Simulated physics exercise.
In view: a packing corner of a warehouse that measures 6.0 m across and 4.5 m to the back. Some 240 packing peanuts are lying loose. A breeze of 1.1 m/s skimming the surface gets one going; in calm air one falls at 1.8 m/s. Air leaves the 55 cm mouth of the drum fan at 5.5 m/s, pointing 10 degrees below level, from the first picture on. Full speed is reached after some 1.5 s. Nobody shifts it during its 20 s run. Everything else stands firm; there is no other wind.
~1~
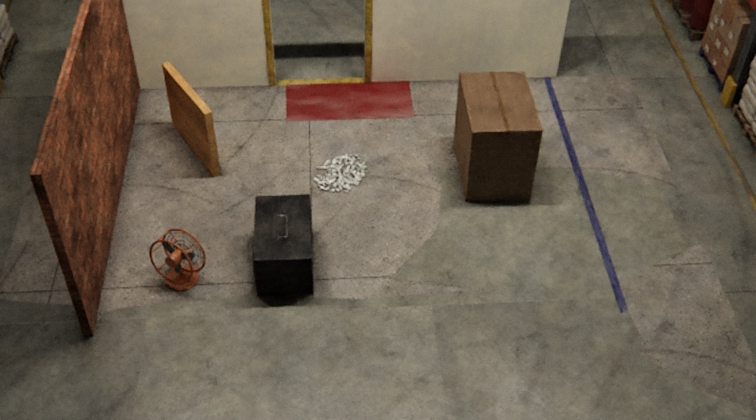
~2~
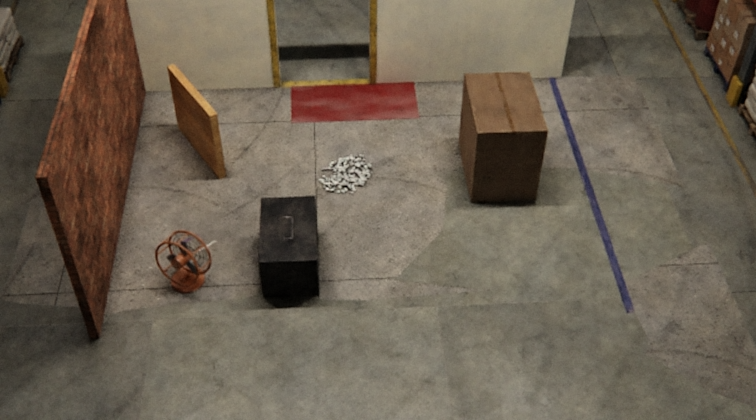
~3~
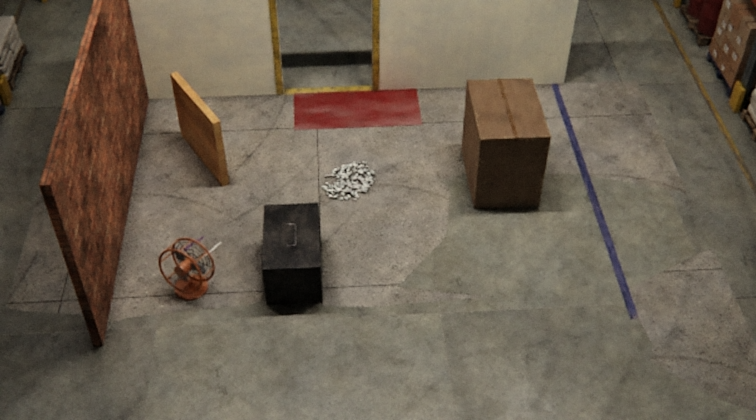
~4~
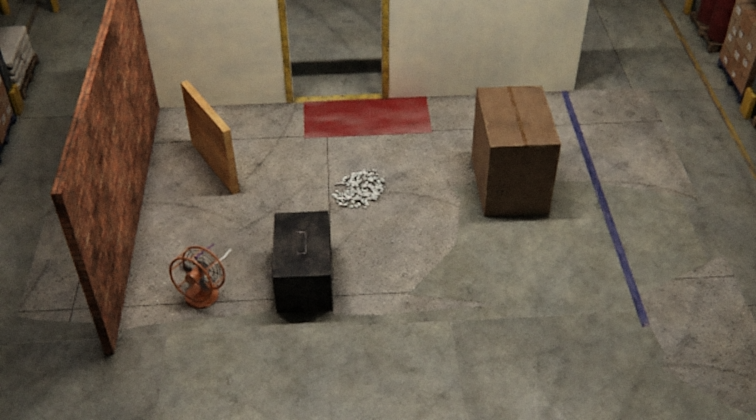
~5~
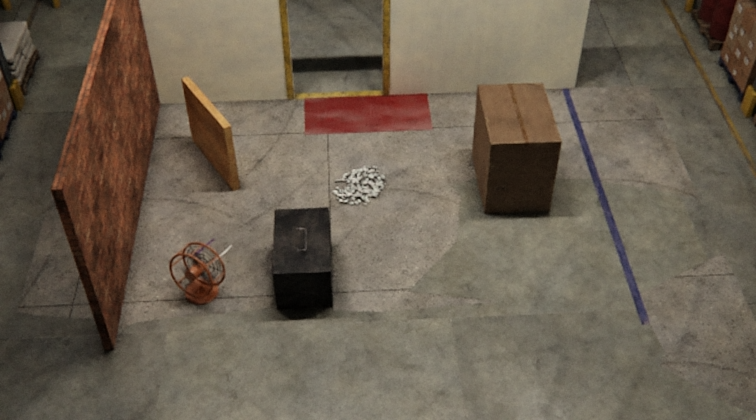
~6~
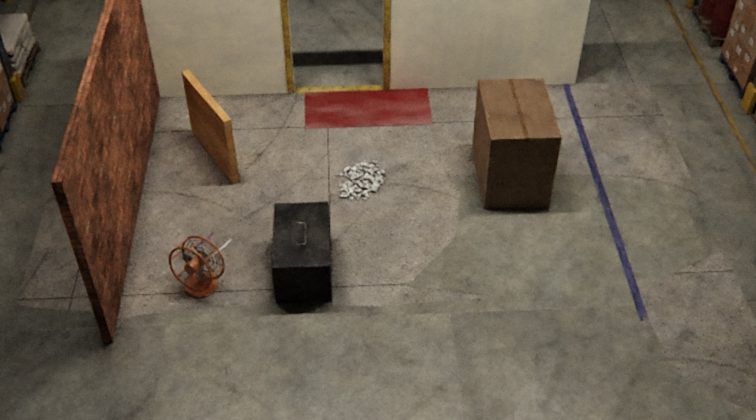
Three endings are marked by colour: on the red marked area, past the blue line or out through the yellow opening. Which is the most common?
The biggest group is at the blue one.
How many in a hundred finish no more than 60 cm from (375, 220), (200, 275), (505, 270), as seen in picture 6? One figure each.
In turn about 25 %, 0 %, 0 %.
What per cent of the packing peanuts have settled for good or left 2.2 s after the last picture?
About 10 %.
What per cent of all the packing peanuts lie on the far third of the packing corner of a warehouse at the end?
Some 15 per cent.
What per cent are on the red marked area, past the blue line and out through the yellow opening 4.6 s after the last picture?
About 0 % red, 4 % blue, 0 % yellow.
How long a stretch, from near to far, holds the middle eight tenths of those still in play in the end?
Roughly 1.6 m.
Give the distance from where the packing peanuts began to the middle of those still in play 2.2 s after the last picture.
About 0.2 m.
Then, 2.2 s after the last picture the count stands so, 0 % are past the blue line, 6 % on the red marked area and 0 % out through the yellow opening; the middle of those still in play is near (376, 177).
Then, 4.6 s after the last picture the count stands so, 4 % are past the blue line, 0 % on the red marked area and 0 % out through the yellow opening; the middle of those still in play is near (377, 175).
Then, 9.2 s after the last picture the count stands so, 21 % are past the blue line, 0 % on the red marked area and 0 % out through the yellow opening; the middle of those still in play is near (381, 176).
Then, 18.2 s after the last picture, at the end, 28 % are past the blue line, 0 % on the red marked area and 0 % out through the yellow opening; the middle of those still in play is near (381, 178).
